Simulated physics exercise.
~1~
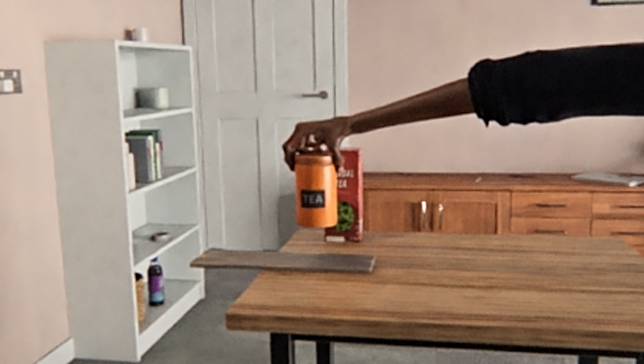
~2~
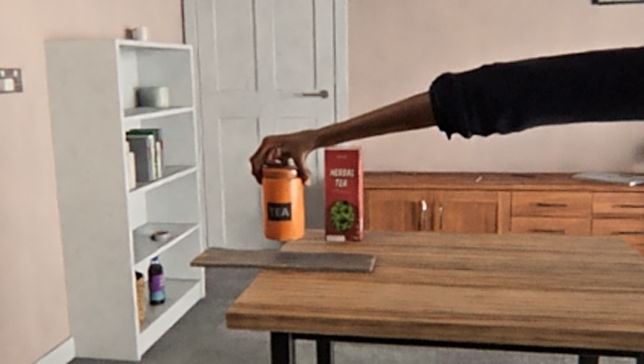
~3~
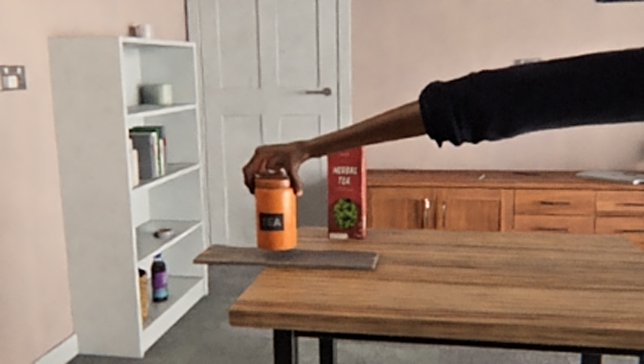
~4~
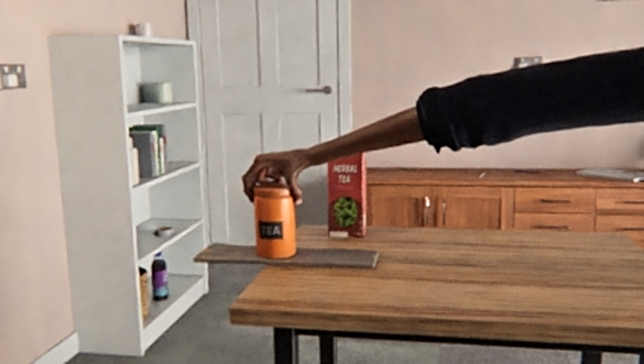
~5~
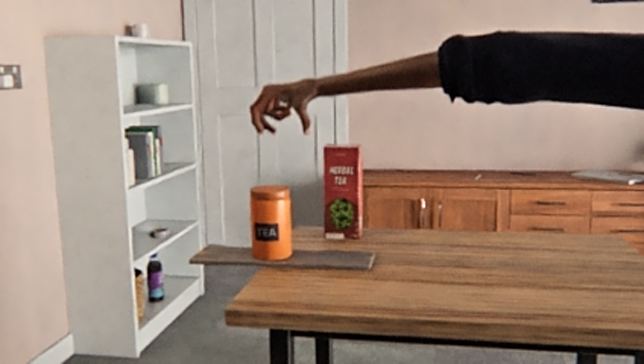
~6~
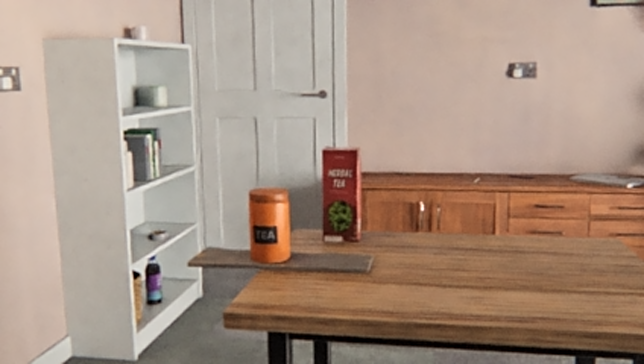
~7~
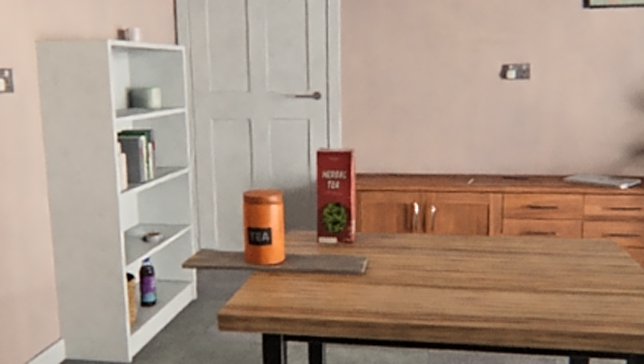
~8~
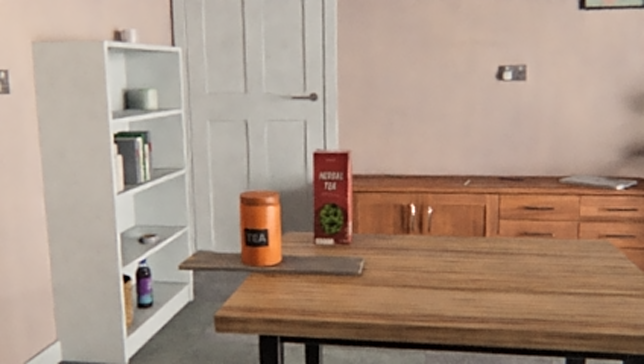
A hand lowers an orange jar onto the overhanging grey plank, withdraws, and everything stays balanced.
